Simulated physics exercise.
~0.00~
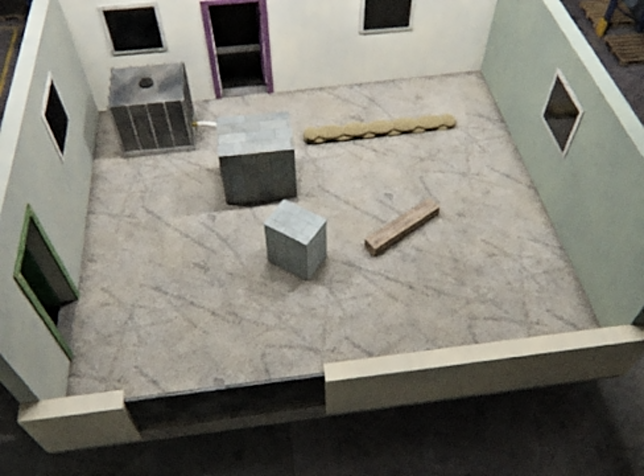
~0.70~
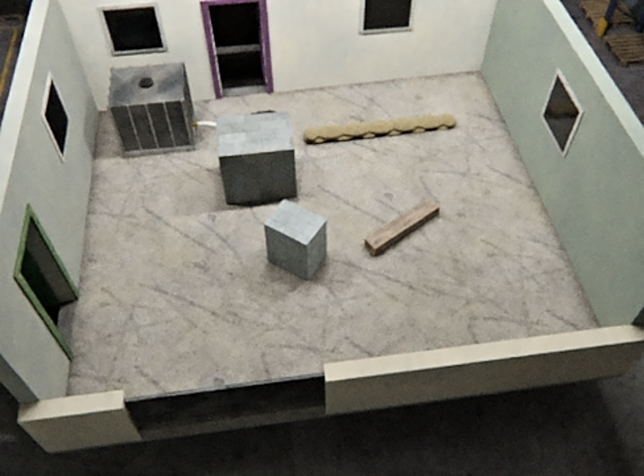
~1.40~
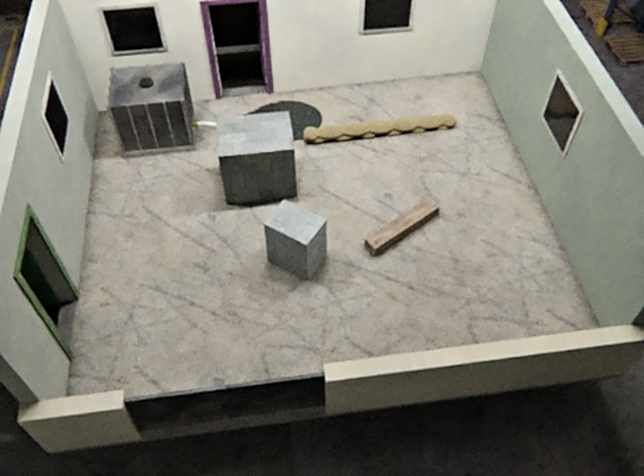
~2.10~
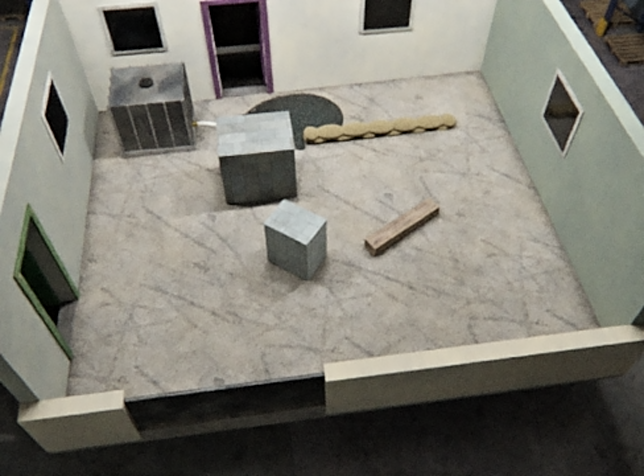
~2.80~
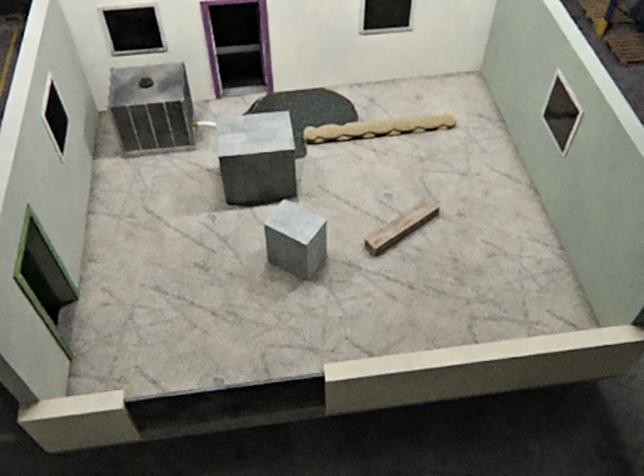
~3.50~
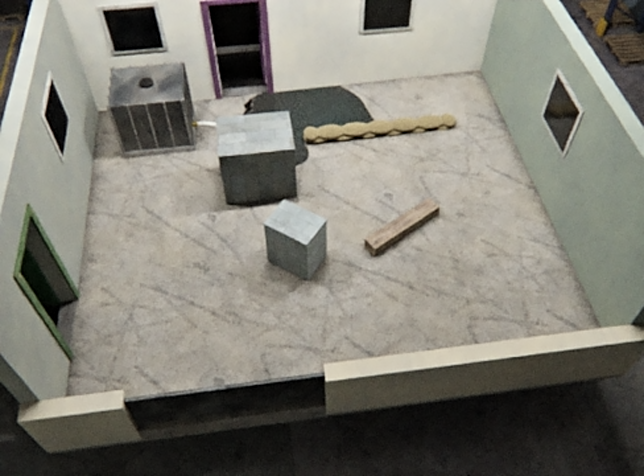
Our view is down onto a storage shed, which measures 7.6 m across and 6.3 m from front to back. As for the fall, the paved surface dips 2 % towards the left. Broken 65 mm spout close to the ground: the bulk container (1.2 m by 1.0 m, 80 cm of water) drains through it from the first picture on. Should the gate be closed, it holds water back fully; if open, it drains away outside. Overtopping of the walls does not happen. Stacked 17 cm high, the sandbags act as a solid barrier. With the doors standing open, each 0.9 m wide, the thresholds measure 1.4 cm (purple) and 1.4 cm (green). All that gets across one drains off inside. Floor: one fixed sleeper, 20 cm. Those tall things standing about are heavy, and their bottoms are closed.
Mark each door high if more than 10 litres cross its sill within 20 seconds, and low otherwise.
Purple door - low. Green door - low.
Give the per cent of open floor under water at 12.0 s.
Near 15 per cent is wet.
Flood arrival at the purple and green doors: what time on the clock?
Purple: 4.5 s. Green: Not within the 20 s.
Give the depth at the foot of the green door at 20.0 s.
The depth there is around 0.0 cm.
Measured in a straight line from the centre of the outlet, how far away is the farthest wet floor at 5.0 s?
Call it close to 3.6 m.
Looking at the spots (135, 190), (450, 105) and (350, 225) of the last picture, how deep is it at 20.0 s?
Depths: About 0.8, 0.0, 0.0 cm.
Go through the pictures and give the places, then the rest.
In the first picture, the jet has just started at (208, 124); the ground is still dry.
The second picture shows the jet leaves at (208, 124); the sheet reaches a hidden place, 1.8 m away, and wets 0.5 m2.
The third picture shows from the spout at (208, 124) the water has spread over 1.2 m2; its tip is at (321, 119), and it is 0.9 cm deep on average.
The fourth picture shows from the spout at (208, 124) the water has spread over 1.9 m2; its tip is at (341, 121), and it is 0.9 cm deep on average.
The fifth picture shows from the spout at (208, 124) the water has spread over 2.5 m2; its tip is at (359, 128), and it is 0.9 cm deep on average.
The sixth picture shows the jet leaves at (208, 124); the sheet reaches (374, 126), 3.4 m away, and wets 2.9 m2.
After 5.0 s water covers 10 % of the floor and is deepest (2 cm) near (311, 134); purple door 0.48 cm at the sill, 0 L in, green door not reached.
After 8.0 s water covers 10 % of the floor and is deepest (3 cm) near (318, 120); purple door 0.99 cm at the sill, 0 L in, green door not reached.
After 12.0 s water covers 15 % of the floor and is deepest (3 cm) near (300, 128); purple door 1.3 cm at the sill, 0 L in, green door not reached.
After 16.0 s water covers 20 % of the floor and is deepest (4 cm) near (298, 115); purple door 1.3 cm at the sill, 1 L in, green door not reached.
After 20.0 s water covers 25 % of the floor and is deepest (4 cm) near (99, 112); purple door 1.3 cm at the sill, 1 L in, green door not reached.
